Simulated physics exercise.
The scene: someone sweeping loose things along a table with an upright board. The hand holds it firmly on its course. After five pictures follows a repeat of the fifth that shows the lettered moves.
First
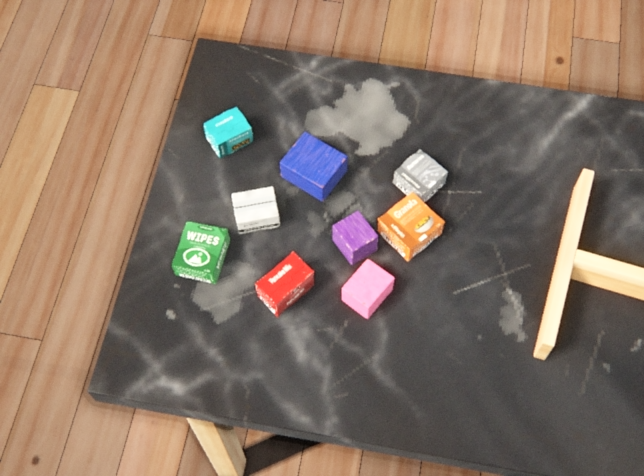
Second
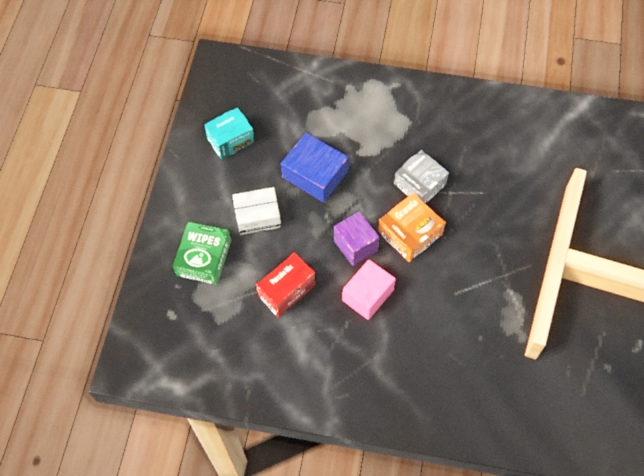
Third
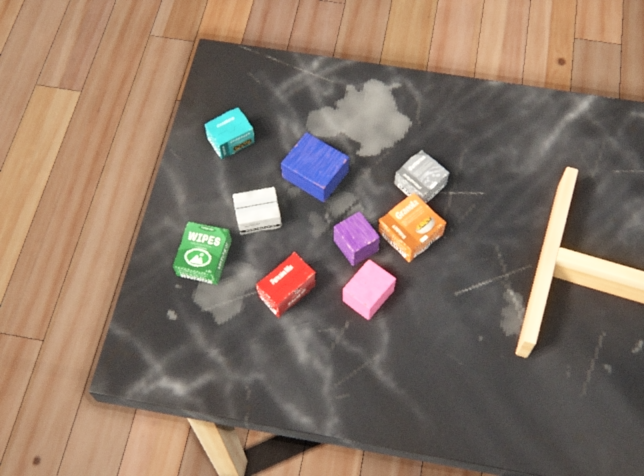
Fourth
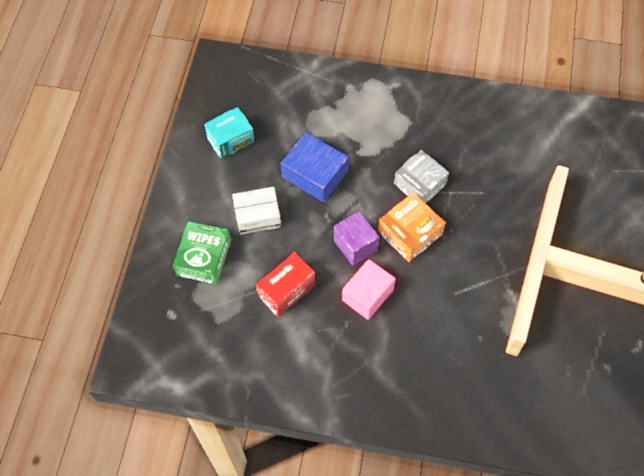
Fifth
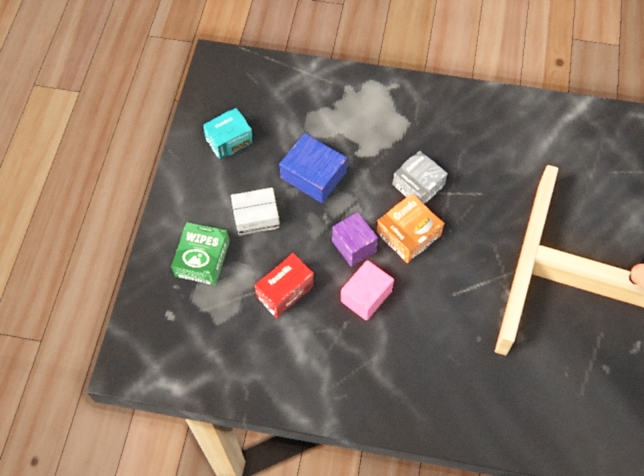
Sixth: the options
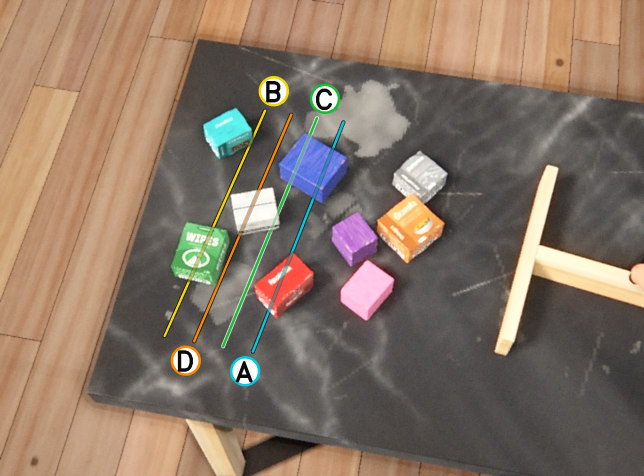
A wooden board slid steadily left across a dark marbled table toward a loose cluster of small colourful boxes, which stayed still, and a fingertip showed on its handle at the right edge.
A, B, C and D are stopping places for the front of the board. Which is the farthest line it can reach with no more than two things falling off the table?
At B, and not beyond.
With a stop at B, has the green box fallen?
Yes.
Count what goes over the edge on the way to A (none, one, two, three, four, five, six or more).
In all, none.
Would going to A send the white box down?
By then, no.
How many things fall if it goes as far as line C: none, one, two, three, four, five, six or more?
In all, none.
On the copy, A at (301, 229); B at (218, 216); C at (273, 225); D at (246, 220).
On B. First, board (417, 230); grey box (405, 178); purple block (347, 242).
Then, board (305, 212); turquoise packet (220, 132); white box (235, 206).
Finally, board (219, 198); turquoise packet over the edge; green box over the edge; two fallen.
By contrast, A is within the limit but short; C is within the limit but short; D is within the limit but short.
